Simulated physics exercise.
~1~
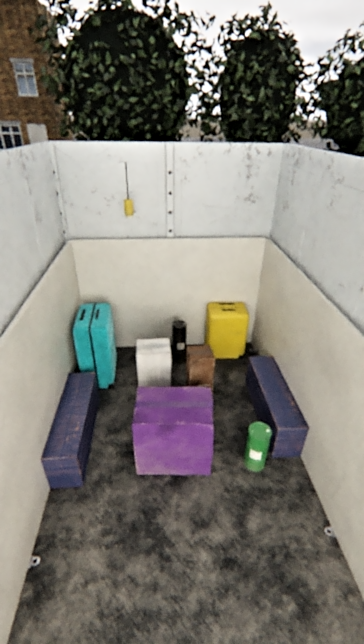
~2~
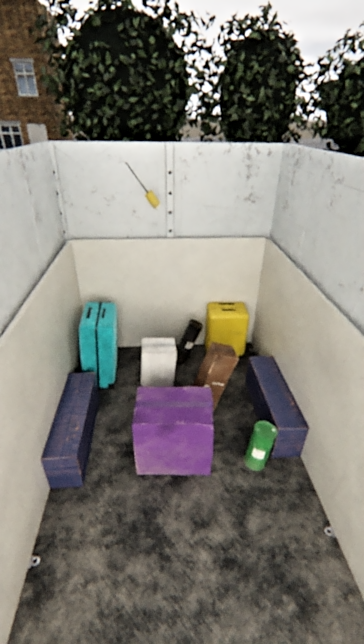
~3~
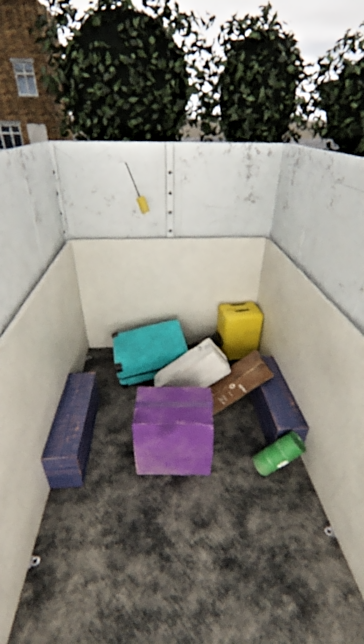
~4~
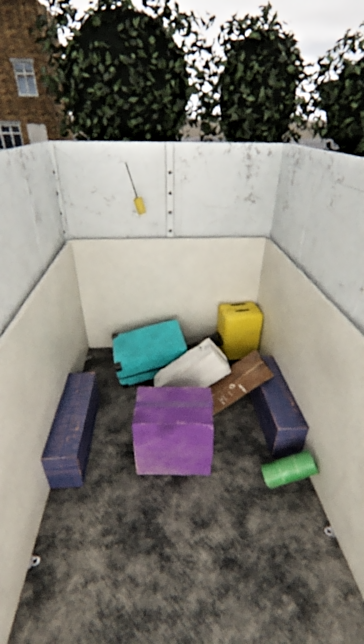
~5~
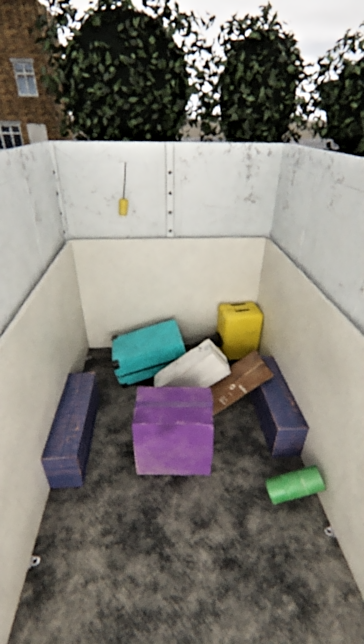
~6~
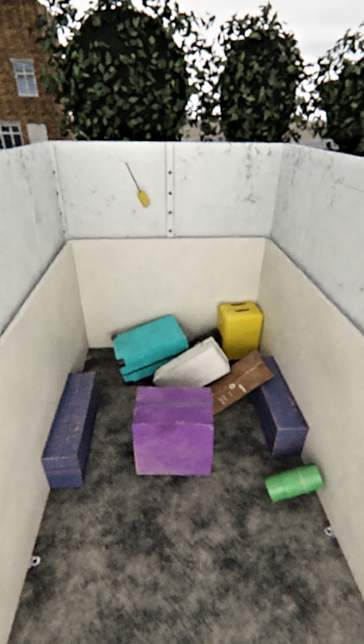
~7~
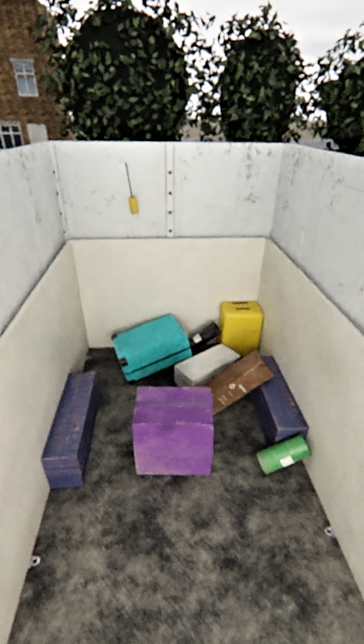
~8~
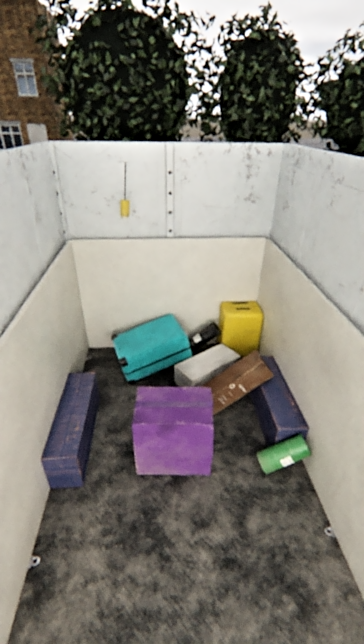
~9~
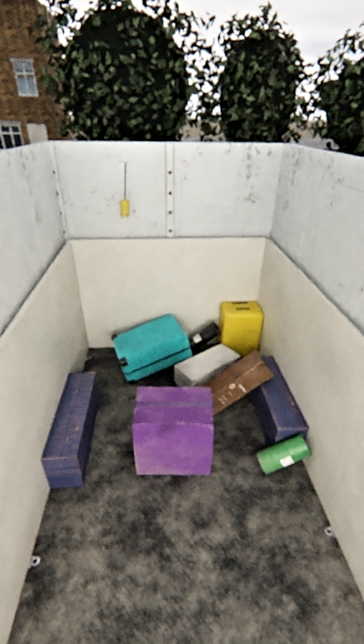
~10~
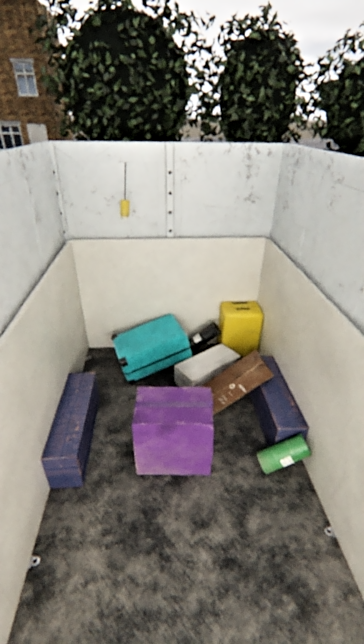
In a walled load bay, turquoise, white and brown pieces and a black canister tip rightward while a green canister topples, rolls forward, then shifts back; the white piece settles flat, and everything comes to rest with the purple box and yellow case still upright.
